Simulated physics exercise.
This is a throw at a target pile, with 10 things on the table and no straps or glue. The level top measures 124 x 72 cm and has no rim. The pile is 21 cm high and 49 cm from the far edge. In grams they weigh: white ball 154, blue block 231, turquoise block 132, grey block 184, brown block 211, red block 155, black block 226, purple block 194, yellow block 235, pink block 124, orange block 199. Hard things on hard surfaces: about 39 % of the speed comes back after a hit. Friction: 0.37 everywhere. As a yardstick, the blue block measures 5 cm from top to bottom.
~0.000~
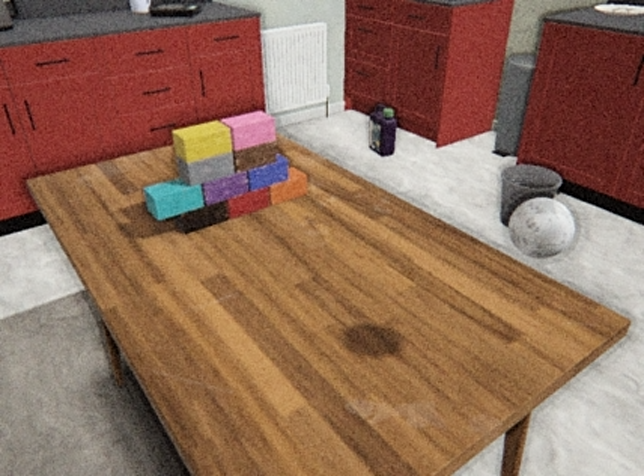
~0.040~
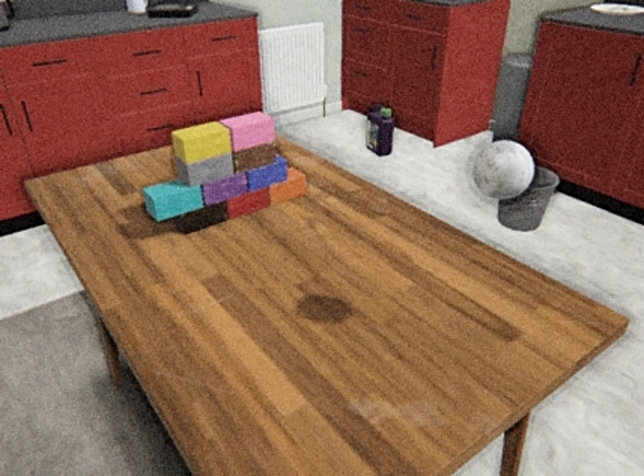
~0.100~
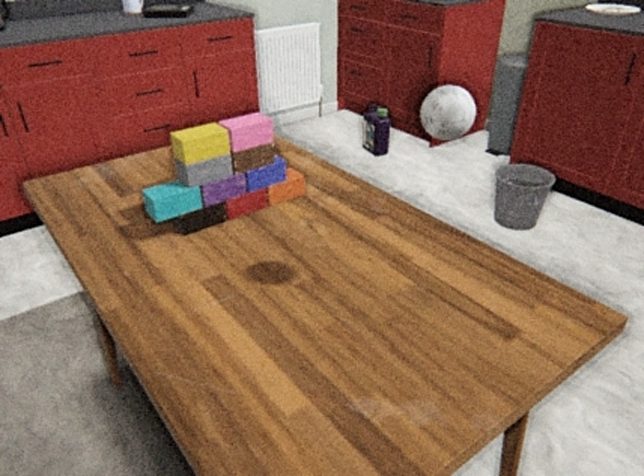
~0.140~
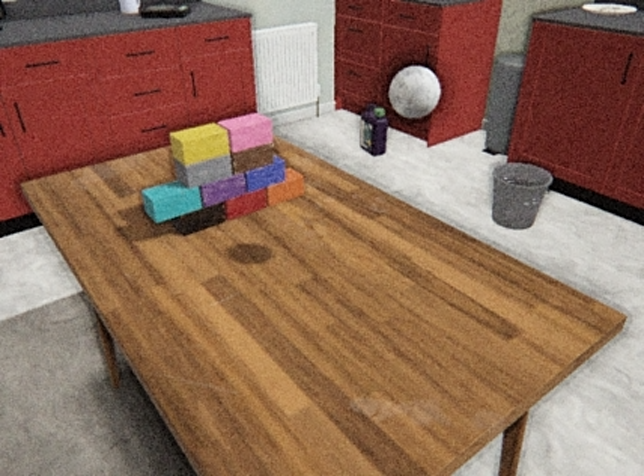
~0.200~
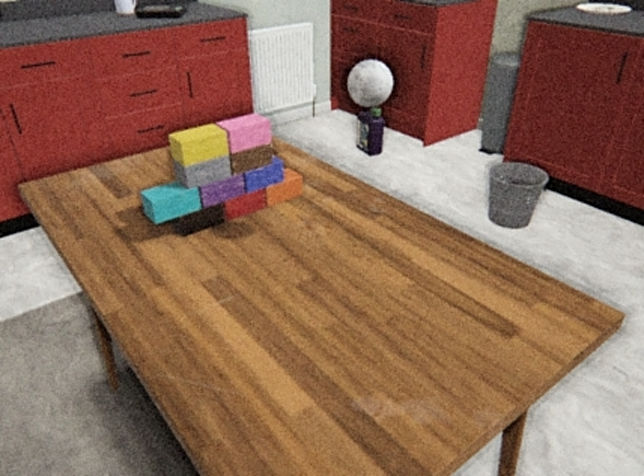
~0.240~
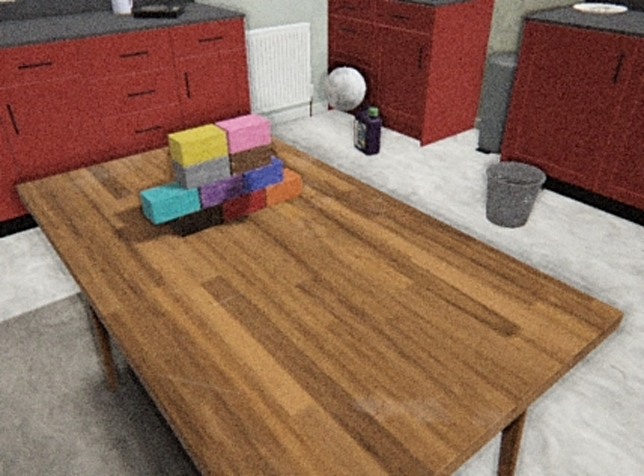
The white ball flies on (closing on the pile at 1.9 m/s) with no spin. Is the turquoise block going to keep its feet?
The turquoise block keeps standing.
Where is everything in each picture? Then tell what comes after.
In the first frame, 63 cm short of the pile; white ball (541, 229); turquoise block (174, 198).
In the second frame, 55 cm short of the pile; white ball (502, 171); brown block (249, 154).
In the third frame, 44 cm short of the pile; white ball (448, 113); black block (198, 213).
In the fourth frame, 36 cm short of the pile; white ball (414, 93); yellow block (200, 144).
In the fifth frame, 25 cm short of the pile; white ball (370, 84); orange block (278, 187).
In the sixth frame, 17 cm short of the pile; white ball (345, 89); turquoise block (171, 201).
After 0.54 s, white ball near (241, 140).
After 0.74 s, white ball near (217, 121).
In the end (1.0 s), all 10 under 4 cm from the start. At the end, from the last picture's camera, turquoise block near (171, 201).
